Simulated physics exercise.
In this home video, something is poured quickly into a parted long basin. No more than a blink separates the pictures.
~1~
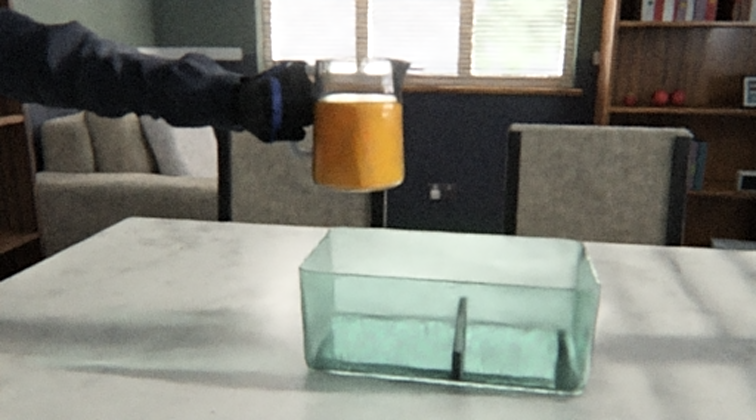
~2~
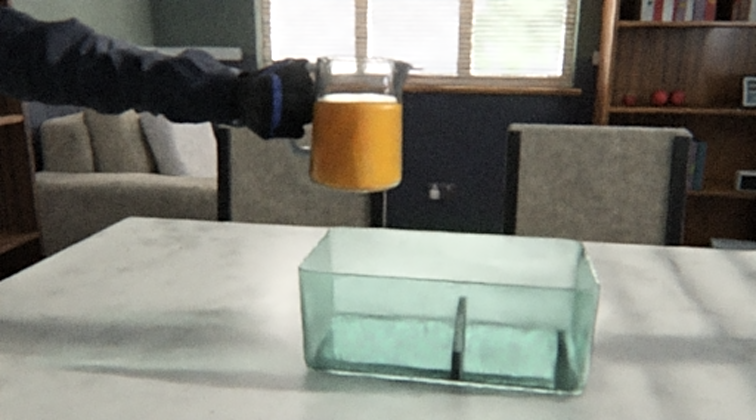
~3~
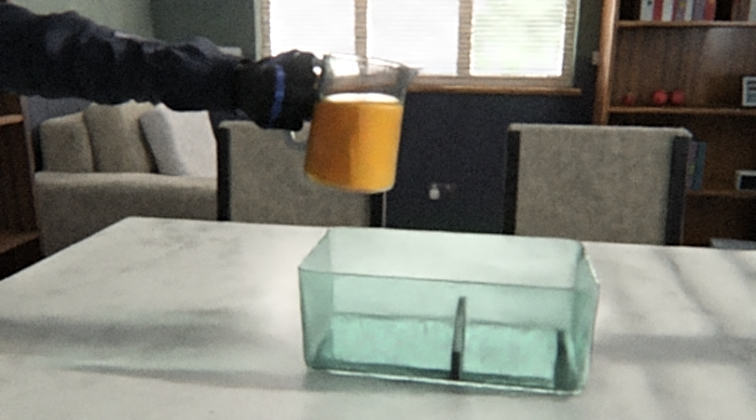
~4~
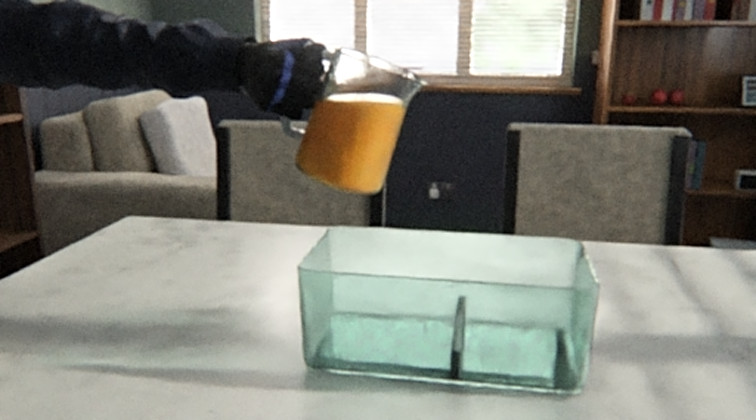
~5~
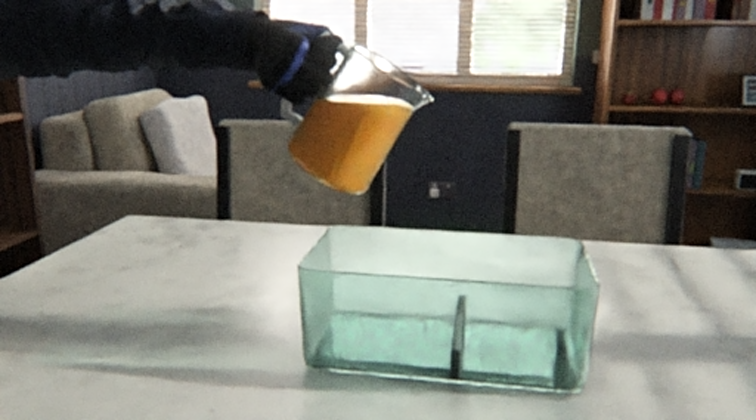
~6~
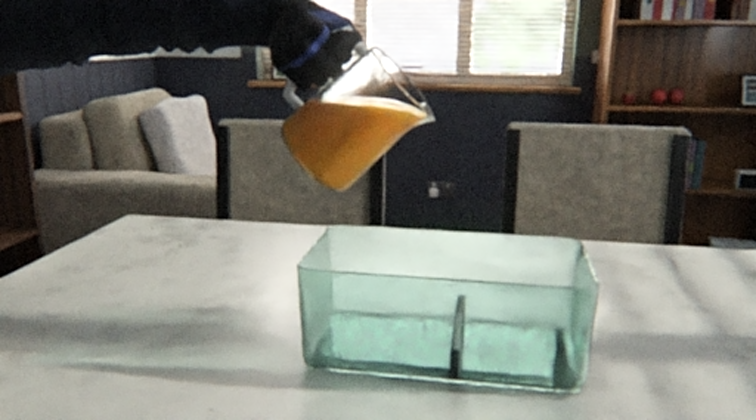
A dark-sleeved, gloved arm reaches in from the left in a living room, seen from the front across a pale marbled table. It holds a clear glass jug of orange liquid above a long, pale green, see-through basin with a low dark divider, with chairs, a sofa, a window and shelves behind. The arm tilts the jug steadily further to the right, the liquid shifting towards its lip, while the basin and camera stay still.
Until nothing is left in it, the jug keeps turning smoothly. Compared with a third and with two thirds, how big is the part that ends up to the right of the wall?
Larger than two thirds.
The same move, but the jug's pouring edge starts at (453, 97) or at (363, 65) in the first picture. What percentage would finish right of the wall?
In order, roughly 90 percent and 5 percent.
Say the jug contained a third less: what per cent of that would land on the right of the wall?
Close to 85 per cent, more or less.
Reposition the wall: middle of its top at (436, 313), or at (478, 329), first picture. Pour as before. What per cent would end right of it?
90 %, then 55 %.
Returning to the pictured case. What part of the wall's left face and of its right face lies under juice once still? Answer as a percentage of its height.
Levels: Left around 10 per cent, right around 80 per cent.
A moment on, the tilt is 101° and 69 per cent is still to pour, 0 is left of the wall and 8 right of it.
Next, the tilt is 110° and 22 per cent is still to pour, 4 is left of the wall and 56 right of it.
Then the tilt is 110° and 4 per cent is still to pour, 7 is left of the wall and 81 right of it.
Later the tilt is 110° and 0 per cent is still to pour, 10 is left of the wall and 86 right of it.
At rest 11 per cent lies left of the wall, 86 right of it and 3 outside.
